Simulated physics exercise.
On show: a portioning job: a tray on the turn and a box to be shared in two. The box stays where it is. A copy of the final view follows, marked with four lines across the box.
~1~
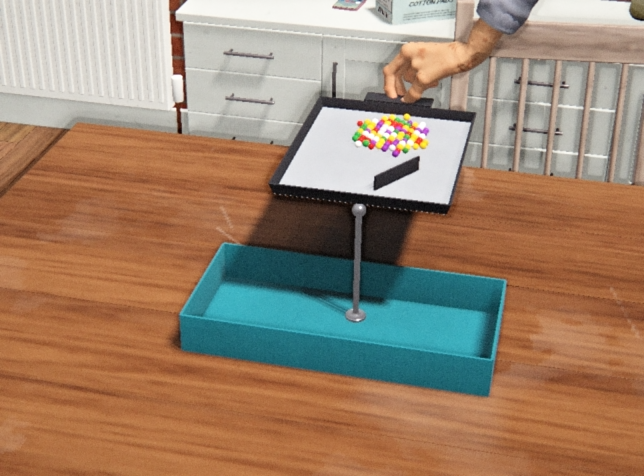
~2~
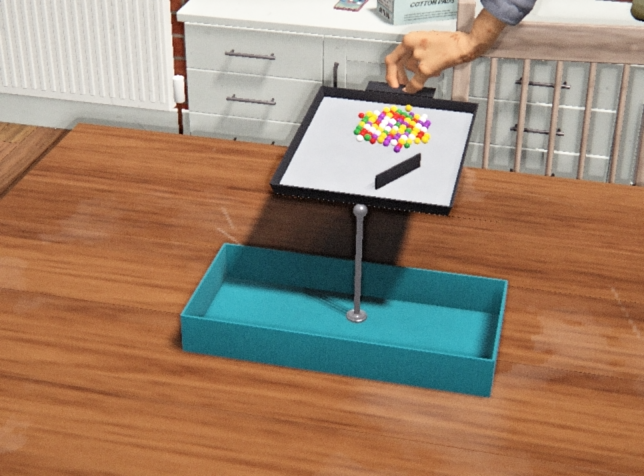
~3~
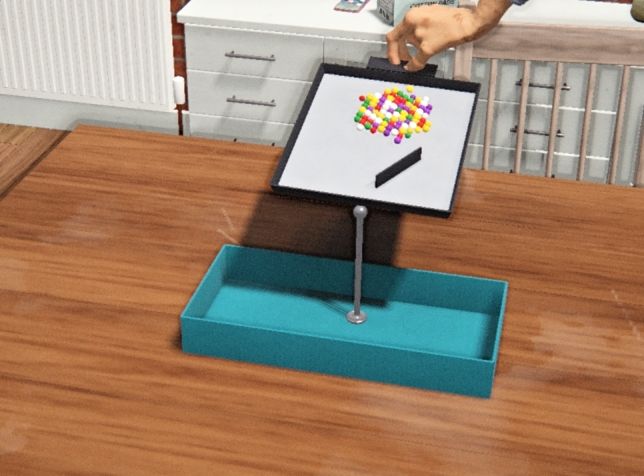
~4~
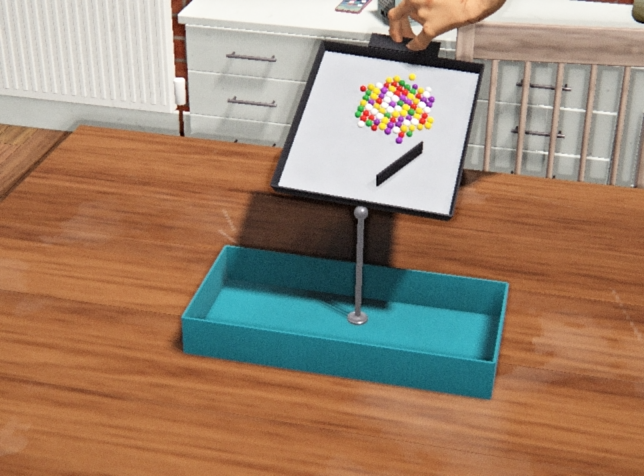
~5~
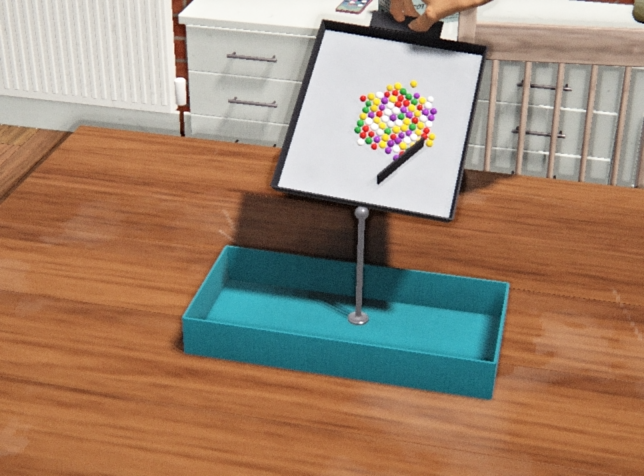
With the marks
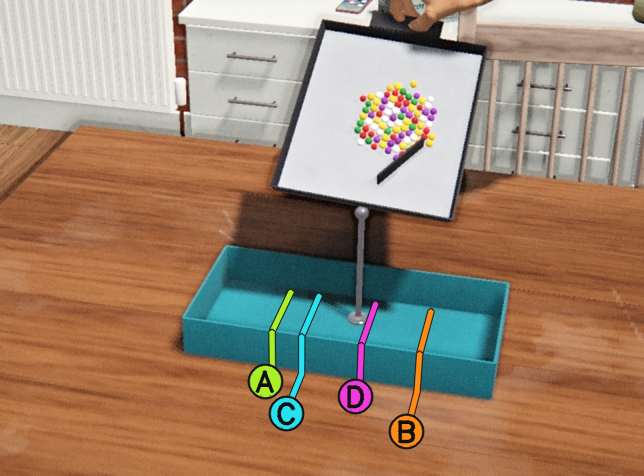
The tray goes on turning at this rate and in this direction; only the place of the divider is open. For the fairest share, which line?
D works best here.
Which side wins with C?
Right.
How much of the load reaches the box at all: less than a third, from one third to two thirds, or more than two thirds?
About that: More than two thirds.
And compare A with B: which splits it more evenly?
It is B.
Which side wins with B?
The left side.
On the marked copy, line A crosses the front rim at (272, 331); line B crosses the front rim at (419, 352); line C crosses the front rim at (302, 335); line D crosses the front rim at (361, 344).
If A is chosen, of what is caught, a small share on the left of the divider, all but a few on the right.
If B is chosen, of what is caught, the bulk on the left of the divider, close to a quarter on the right.
If C is chosen, of what is caught, a small share on the left of the divider, the bulk on the right.
If D is chosen, of what is caught, close to a third on the left of the divider, close to two thirds on the right.
